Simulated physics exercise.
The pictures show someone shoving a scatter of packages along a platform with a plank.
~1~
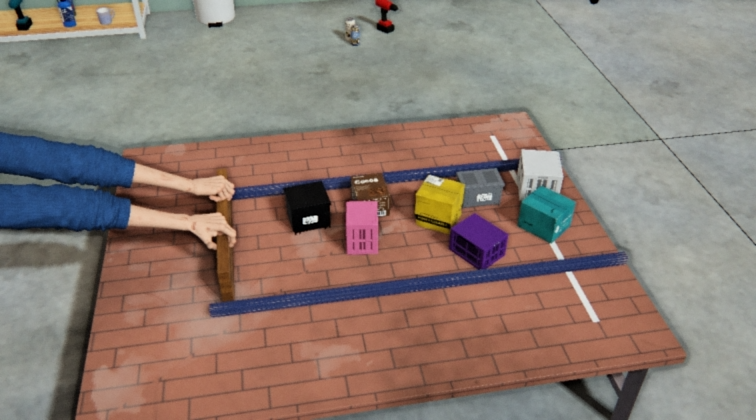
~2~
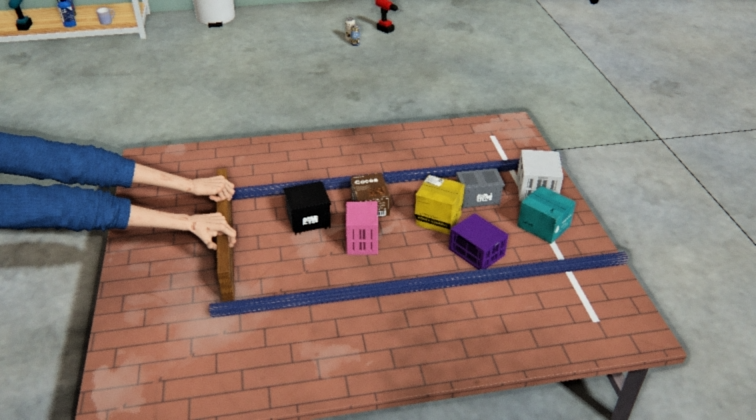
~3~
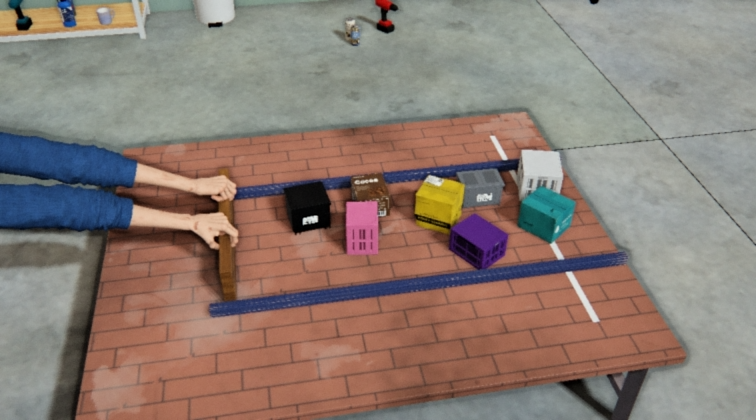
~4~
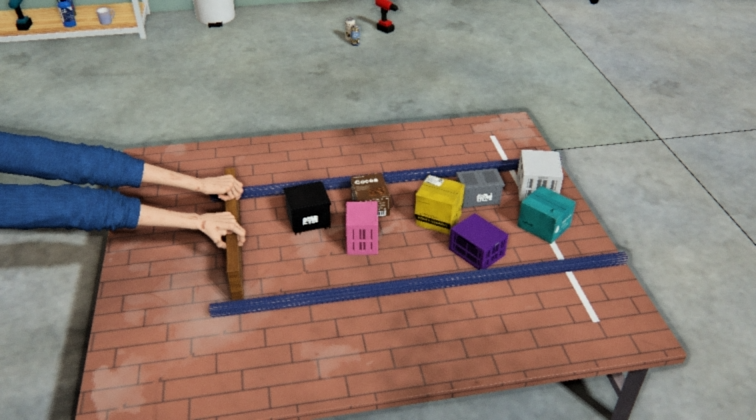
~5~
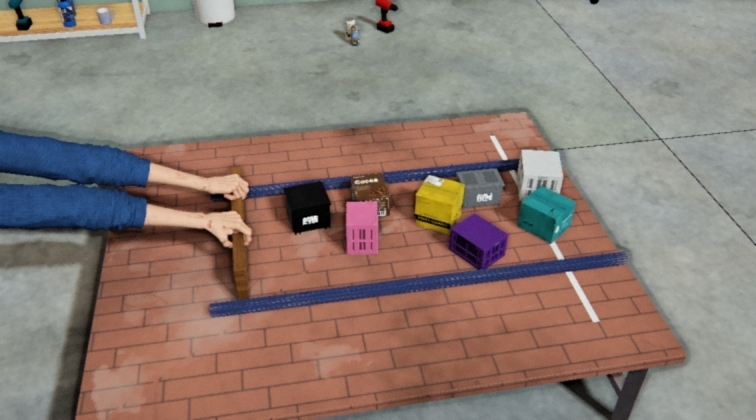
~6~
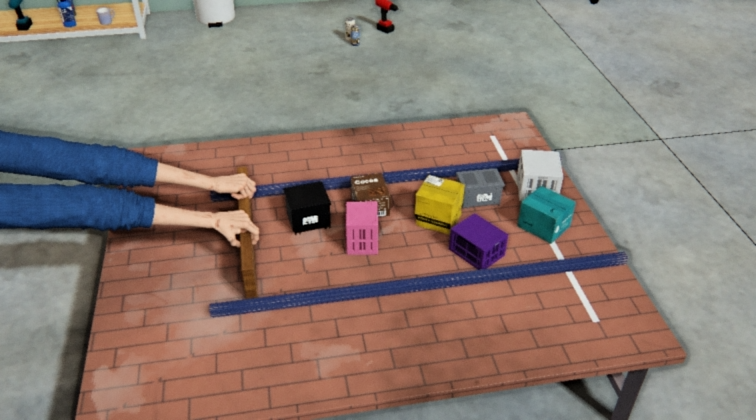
A wooden plank, gripped by two hands in blue sleeves, rests at the left end of a brick-patterned table between two blue rails. It then slides slightly right toward the black box, while the scattered boxes, including pink, yellow, purple and turquoise ones, stay still.
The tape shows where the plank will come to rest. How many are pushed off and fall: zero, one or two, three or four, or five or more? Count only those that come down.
The number that fall off is three or four.
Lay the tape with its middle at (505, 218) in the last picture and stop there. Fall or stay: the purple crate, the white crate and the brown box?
The purple crate remains up; the white crate falls; the brown box does not fall.
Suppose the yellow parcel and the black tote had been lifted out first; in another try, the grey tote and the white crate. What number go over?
It would be 1 and 1.
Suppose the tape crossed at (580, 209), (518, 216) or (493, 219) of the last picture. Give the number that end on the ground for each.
The counts: 8, 3 and 1.
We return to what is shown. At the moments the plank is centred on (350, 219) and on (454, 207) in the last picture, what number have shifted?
3 and 8.
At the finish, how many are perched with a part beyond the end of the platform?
The number is 2.
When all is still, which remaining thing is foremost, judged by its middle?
The brown box ends nearest.
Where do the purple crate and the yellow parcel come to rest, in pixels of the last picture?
First (575, 238), then (586, 199).
Soon after, none off yet; white crate at rest near (539, 176); turquoise box at rest near (546, 214); grey tote at rest near (479, 189).
By the end, the number that fall off is three or four; fallen, grey tote, turquoise box and white crate.
